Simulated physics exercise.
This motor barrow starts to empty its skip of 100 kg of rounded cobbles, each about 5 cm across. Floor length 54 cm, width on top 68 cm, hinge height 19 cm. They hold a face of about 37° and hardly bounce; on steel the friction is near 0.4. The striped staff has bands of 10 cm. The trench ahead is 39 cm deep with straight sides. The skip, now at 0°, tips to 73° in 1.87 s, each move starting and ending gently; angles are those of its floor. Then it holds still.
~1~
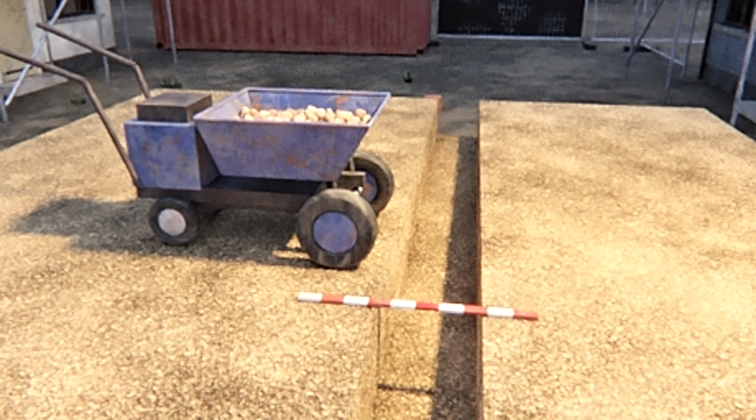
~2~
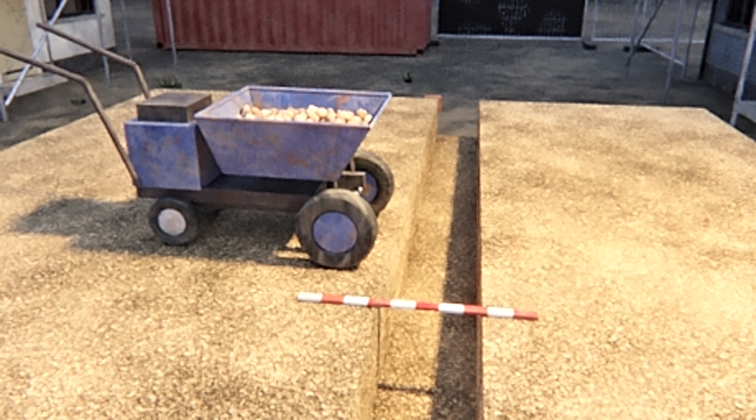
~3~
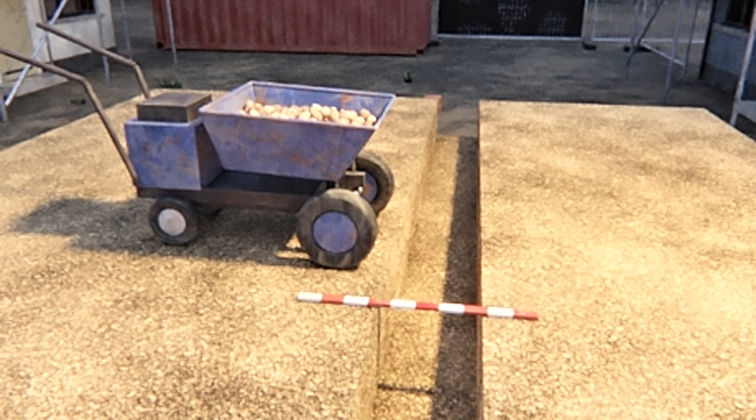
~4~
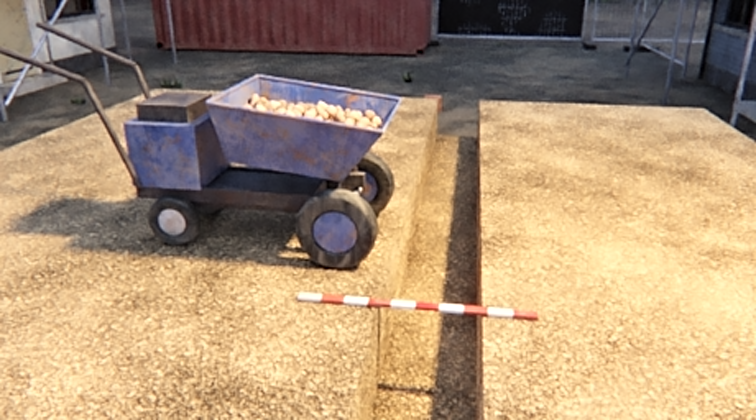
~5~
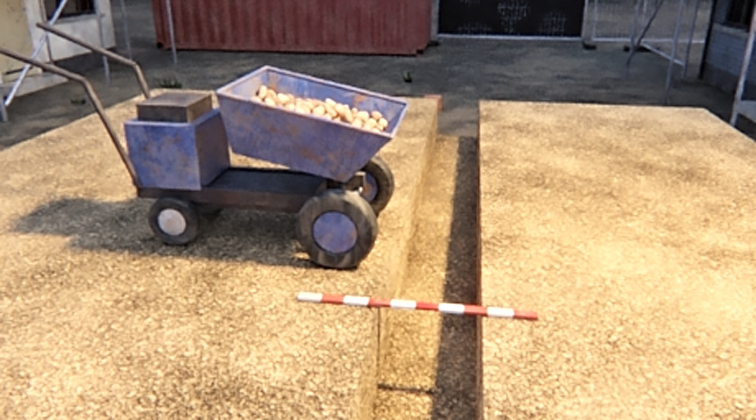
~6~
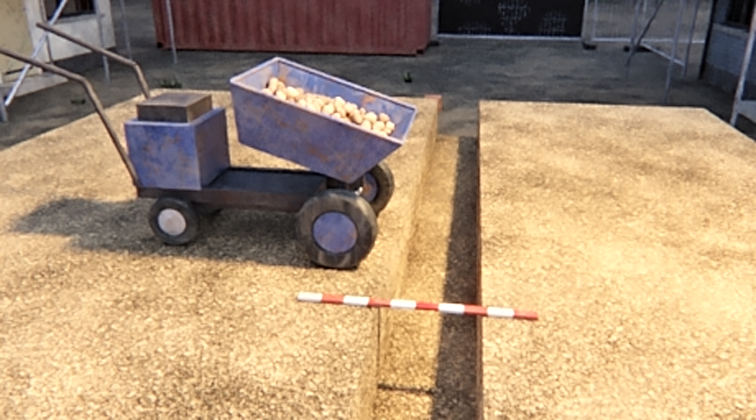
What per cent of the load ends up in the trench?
About 61 per cent.
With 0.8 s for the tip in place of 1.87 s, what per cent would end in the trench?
It would be near 50 per cent.
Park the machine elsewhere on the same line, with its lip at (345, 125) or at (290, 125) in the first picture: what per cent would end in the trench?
First some 90, then 100 per cent.
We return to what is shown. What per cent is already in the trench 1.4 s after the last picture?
About 15 per cent by then.
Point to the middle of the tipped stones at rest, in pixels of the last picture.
Around (469, 297).
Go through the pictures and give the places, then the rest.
In the first frame, the skip is at 0°, its lip at (369, 127); the top of the load is at (307, 116).
In the second frame, the skip is at 1°, its lip at (370, 127); the top of the load is at (303, 116).
In the third frame, the skip is at 3°, its lip at (375, 129); the top of the load is at (279, 111).
In the fourth frame, the skip is at 7°, its lip at (383, 132); the top of the load is at (276, 107).
In the fifth frame, the skip is at 12°, its lip at (392, 137); the top of the load is at (277, 100).
In the sixth frame, the skip is at 18°, its lip at (402, 144); the top of the load is at (277, 92).
Then, 0.8 s after the last picture the floor is at 61°, 100 % in the skip; the foremost stones are at (444, 182).
Then, 1.4 s after the last picture the floor is at 73°, 55 % in the skip, 16 % in the trench, 28 % past the trench; the foremost stones are at (562, 254).
Then, 1.7 s after the last picture the floor is at 73°, 30 % in the skip, 30 % in the trench, 40 % past the trench; the foremost stones are at (604, 253).
Then, 3.7 s after the last picture the floor is at 73°, 0 % in the skip, 61 % in the trench, 39 % past the trench; the foremost stones are at (616, 249).
